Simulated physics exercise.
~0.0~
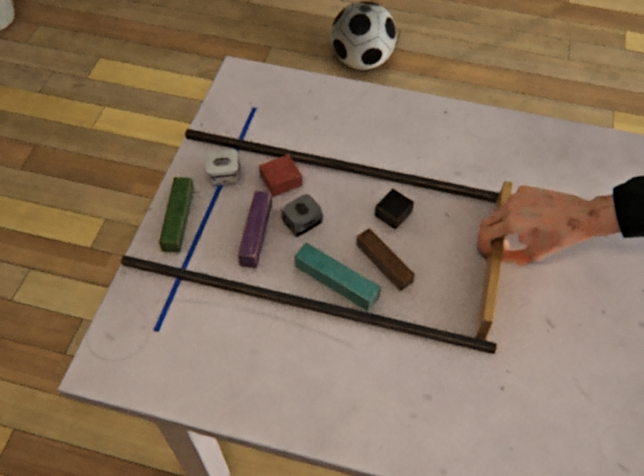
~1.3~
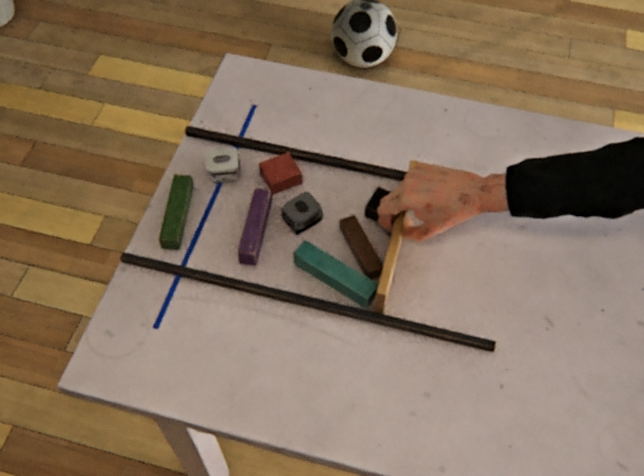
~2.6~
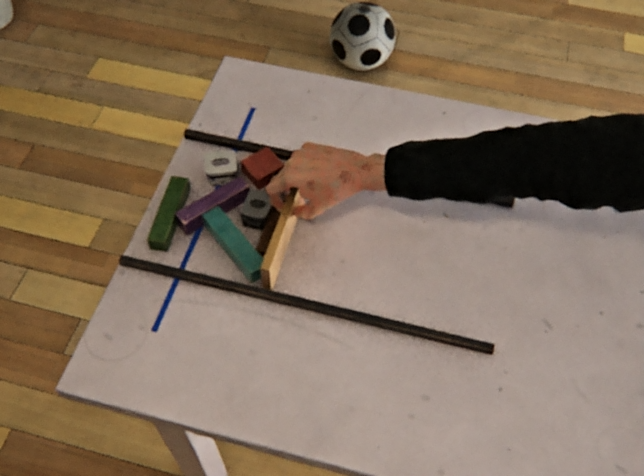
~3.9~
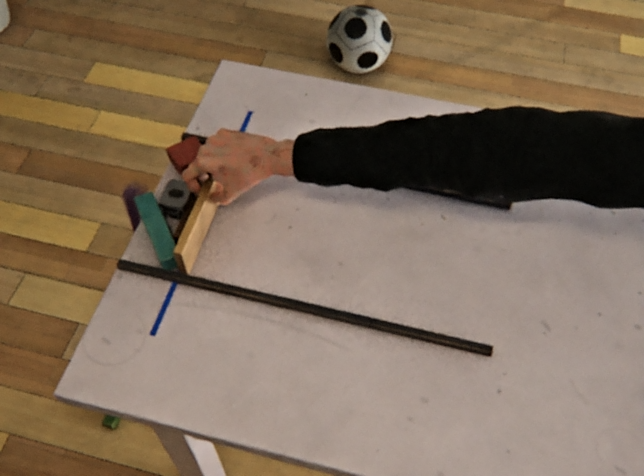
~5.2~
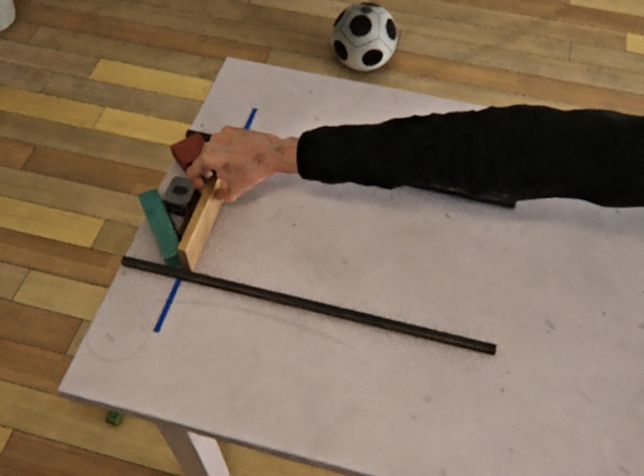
To begin with, a hand holds an upright wooden board at the right end of two dark rails on a white table, with coloured bars and small blocks scattered between them. The hand slides the board left, reaching the brown and teal bars first. It keeps pushing, and the pieces bunch together, the purple bar swinging round against the others near the blue tape. The green bar drops off the table's left edge, and the purple bar tips over it and goes too. Finally the board rests at the tape, with the white case gone from view and the teal bar jutting past the edge.
